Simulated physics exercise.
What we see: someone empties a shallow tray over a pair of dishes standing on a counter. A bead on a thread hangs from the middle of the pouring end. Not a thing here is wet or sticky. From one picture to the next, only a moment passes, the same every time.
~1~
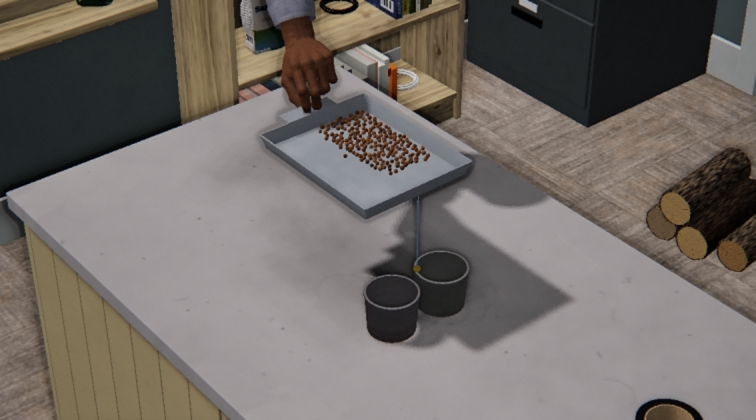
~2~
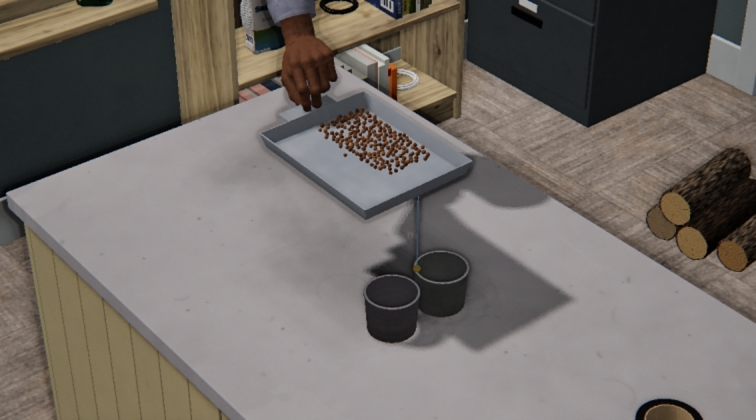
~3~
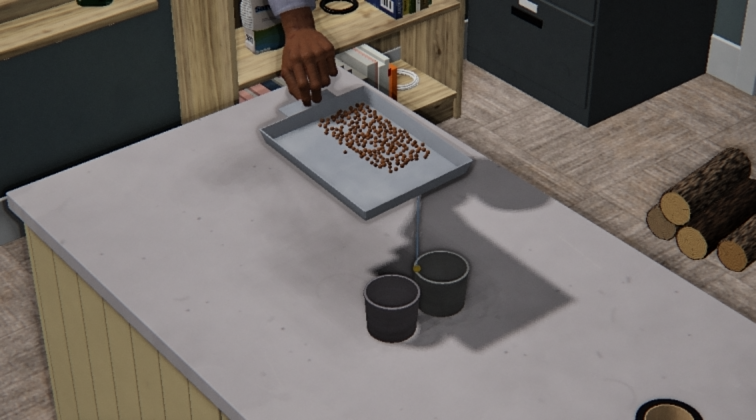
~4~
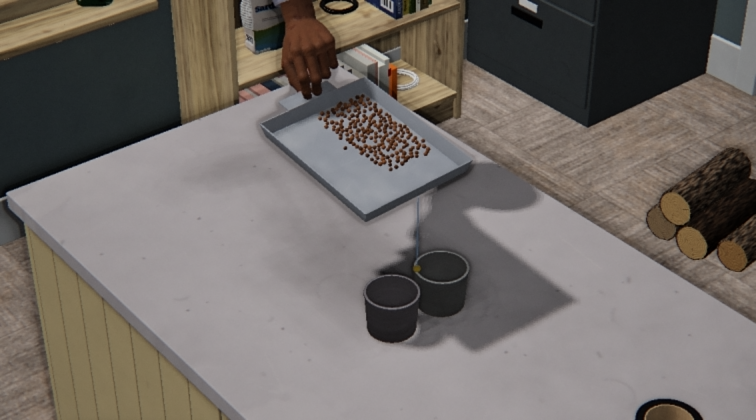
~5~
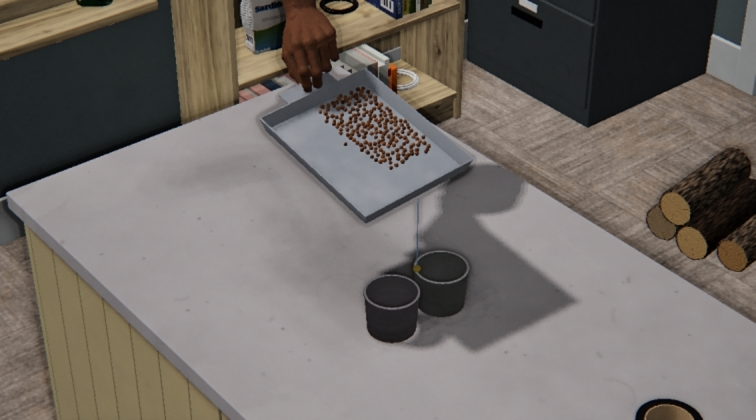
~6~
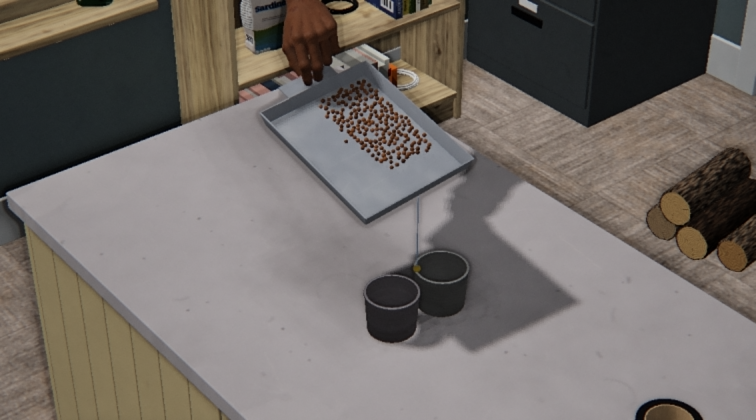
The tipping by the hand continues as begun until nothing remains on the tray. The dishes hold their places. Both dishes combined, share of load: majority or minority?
Minority.
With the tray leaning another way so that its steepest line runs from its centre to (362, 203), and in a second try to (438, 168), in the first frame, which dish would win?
1: The dish to the left. 2: The dish to the right.
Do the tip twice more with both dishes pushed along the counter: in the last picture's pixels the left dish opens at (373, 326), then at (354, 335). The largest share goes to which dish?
For the two places in order: The leftward one, the rightward one.
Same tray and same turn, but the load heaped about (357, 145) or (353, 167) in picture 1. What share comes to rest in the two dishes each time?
The first start yields 20 per cent, the second 20 per cent.
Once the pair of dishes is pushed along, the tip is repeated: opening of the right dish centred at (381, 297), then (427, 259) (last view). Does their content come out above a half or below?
Together the dishes get beyond half first, then less than a half.
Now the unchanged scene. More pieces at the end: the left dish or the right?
The one in question is the left-side one.
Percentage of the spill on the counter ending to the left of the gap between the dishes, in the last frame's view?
Estimate: About 90 in every hundred.
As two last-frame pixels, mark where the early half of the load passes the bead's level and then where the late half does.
I'd say around (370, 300) at first, then around (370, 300).
Just after the last frame, tray tipped steeply; the larger part on the tray; about a tenth outside both; about a tenth in the air.
A moment on, tray tipped right over; roughly a third on the tray; about a tenth in the left dish; roughly a third outside both; roughly a quarter in the air.
Further on, tray tipped past a quarter turn; roughly a quarter in the left dish; the larger part outside both.
When it is over, tray tipped past a quarter turn; roughly a quarter in the left dish; not one in the right dish; the larger part outside both.
